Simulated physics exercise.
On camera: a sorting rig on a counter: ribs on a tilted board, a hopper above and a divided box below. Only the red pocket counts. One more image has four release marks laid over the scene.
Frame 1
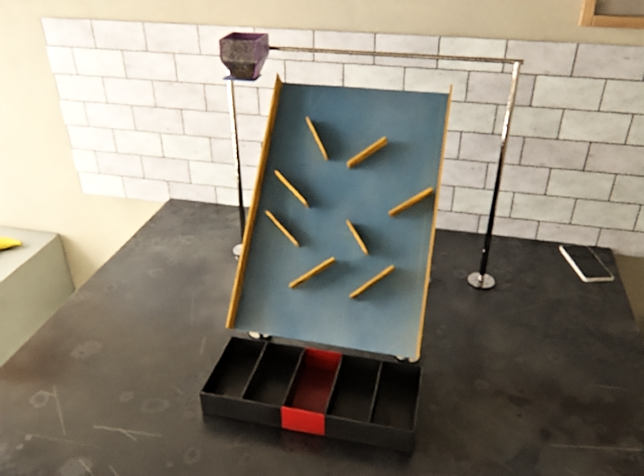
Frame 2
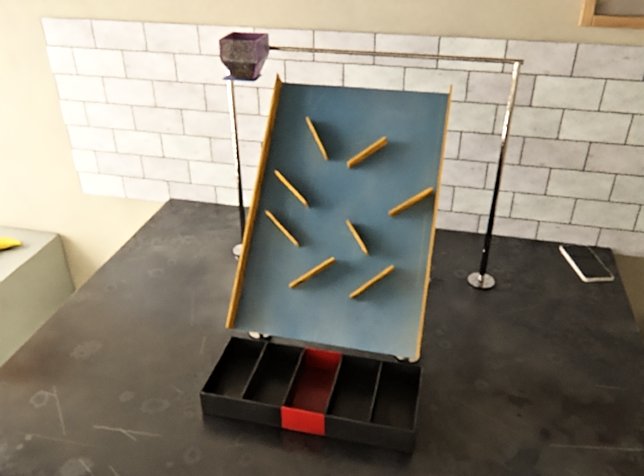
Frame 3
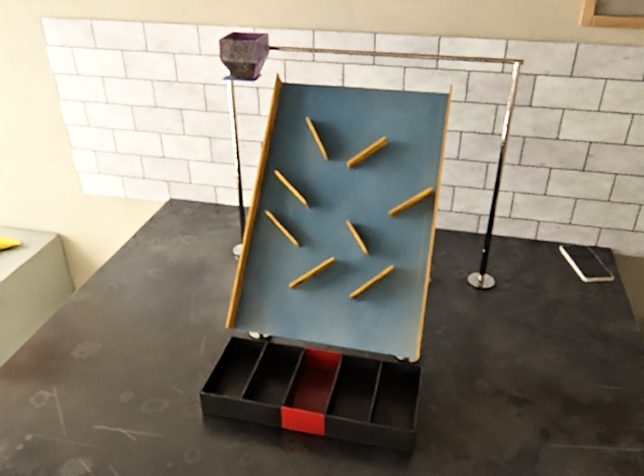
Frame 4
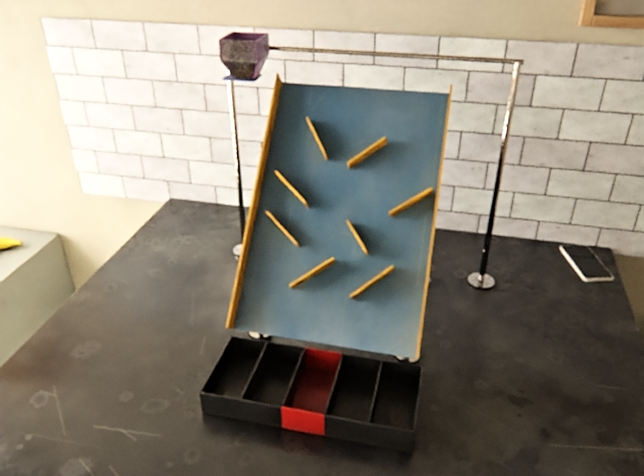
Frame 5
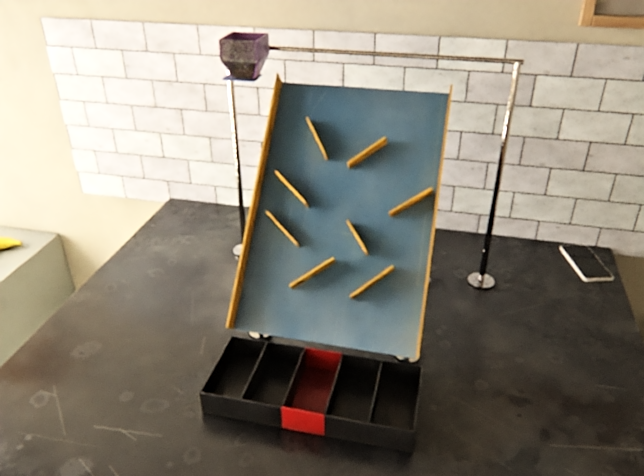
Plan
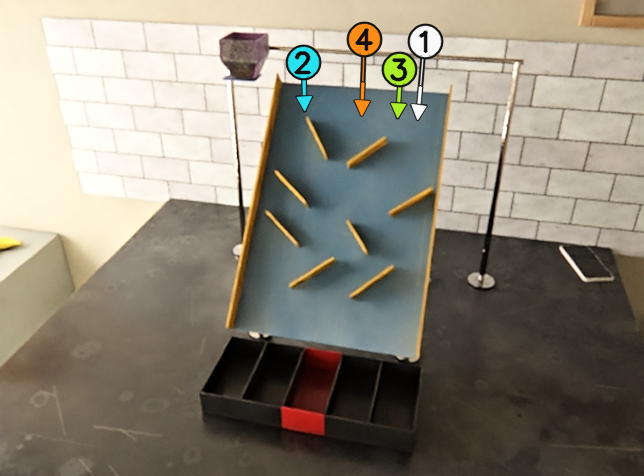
Nothing moves from start to finish: a small dark hopper stays at the upper left of a tilted blue board with slanted wooden ribs. Below the board, a black divided box with a red middle pocket sits still on the dark counter, and no hands or people appear.
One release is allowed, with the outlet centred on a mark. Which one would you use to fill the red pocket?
Mark 1 does it best.
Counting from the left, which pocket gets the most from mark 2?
It is the first one.
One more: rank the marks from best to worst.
The order is 1, 3, 2, 4.
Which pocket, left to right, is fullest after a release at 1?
It is the third one.
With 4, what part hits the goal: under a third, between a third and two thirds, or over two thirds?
Under a third.
On the marked copy, mark 1 meets the board at (418, 114); mark 2 meets the board at (304, 105); mark 3 meets the board at (397, 112); mark 4 meets the board at (361, 110).
For mark 1, most in the red pocket, a small part in other pockets, a stray few held on the board.
For mark 2, about a quarter in the red pocket, most in other pockets.
For mark 3, about two thirds in the red pocket, about a third in other pockets.
For mark 4, none in the red pocket, all in other pockets.
